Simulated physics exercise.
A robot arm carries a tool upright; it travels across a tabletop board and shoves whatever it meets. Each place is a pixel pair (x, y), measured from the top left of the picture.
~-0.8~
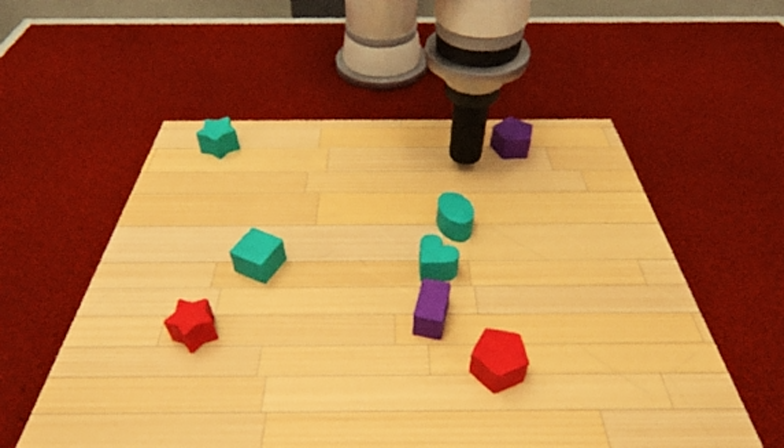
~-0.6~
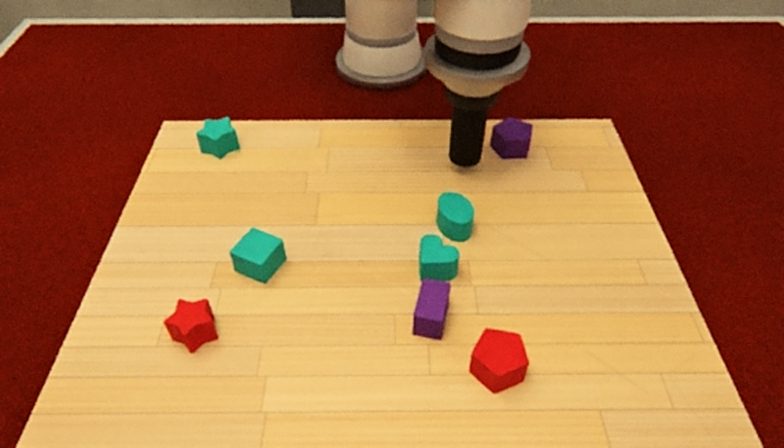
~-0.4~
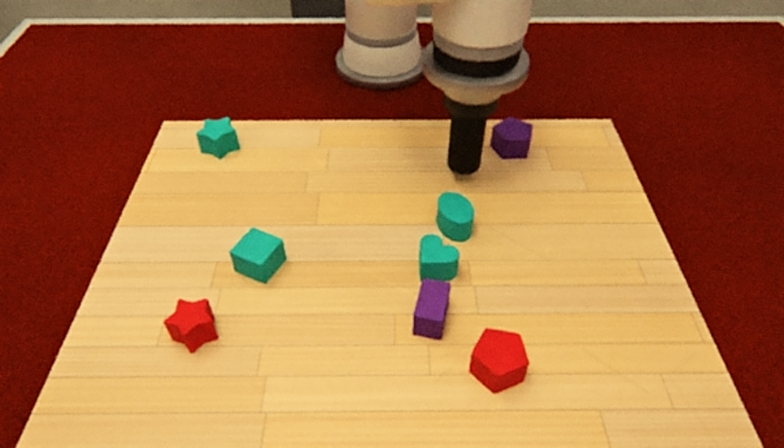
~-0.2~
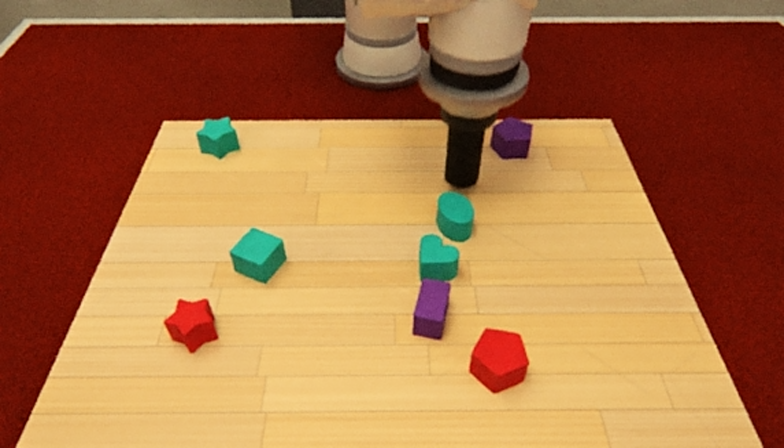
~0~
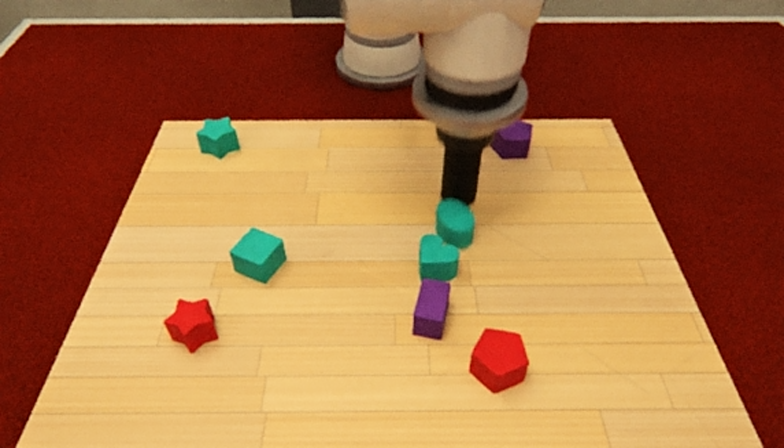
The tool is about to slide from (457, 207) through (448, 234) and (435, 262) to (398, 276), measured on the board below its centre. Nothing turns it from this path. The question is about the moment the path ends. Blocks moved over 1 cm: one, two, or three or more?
The number will come to 3 or more.
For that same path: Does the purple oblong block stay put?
Going by the path, no.
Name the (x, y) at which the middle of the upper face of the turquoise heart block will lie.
Expect it around (407, 288).
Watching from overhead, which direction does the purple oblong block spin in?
Answer: Anticlockwise.
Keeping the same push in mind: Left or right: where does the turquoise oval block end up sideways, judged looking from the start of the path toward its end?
Left.
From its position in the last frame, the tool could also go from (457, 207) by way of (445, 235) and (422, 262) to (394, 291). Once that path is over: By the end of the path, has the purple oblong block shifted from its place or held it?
That block ends up displaced.
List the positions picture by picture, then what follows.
Tool's lower end at (465, 155); purple oblong block at (433, 299); turquoise heart block at (437, 249); turquoise oval block at (456, 206), in the first frame.
Tool at (465, 157); blocks still, in the second frame.
Tool at (464, 164); blocks still, in the third frame.
Tool at (461, 177); blocks still, in the fourth frame.
Tool at (458, 197); purple oblong block at (433, 299); turquoise heart block at (437, 249); turquoise oval block at (456, 214), in the fifth frame.
The first path, step by step. One third of the way, tool at (449, 224); turquoise heart block at (432, 260); turquoise oval block at (456, 244), turned 30° anticlockwise.
Two thirds of the way, tool at (436, 252); purple oblong block at (426, 316), turned 20° anticlockwise; turquoise heart block at (419, 279), turned 20° clockwise; turquoise oval block at (457, 269), turned 65° anticlockwise.
At the end, tool at (398, 265); purple oblong block at (426, 323), turned 20° anticlockwise; turquoise heart block at (407, 288), turned 20° anticlockwise; turquoise oval block at (458, 272), turned 75° anticlockwise.
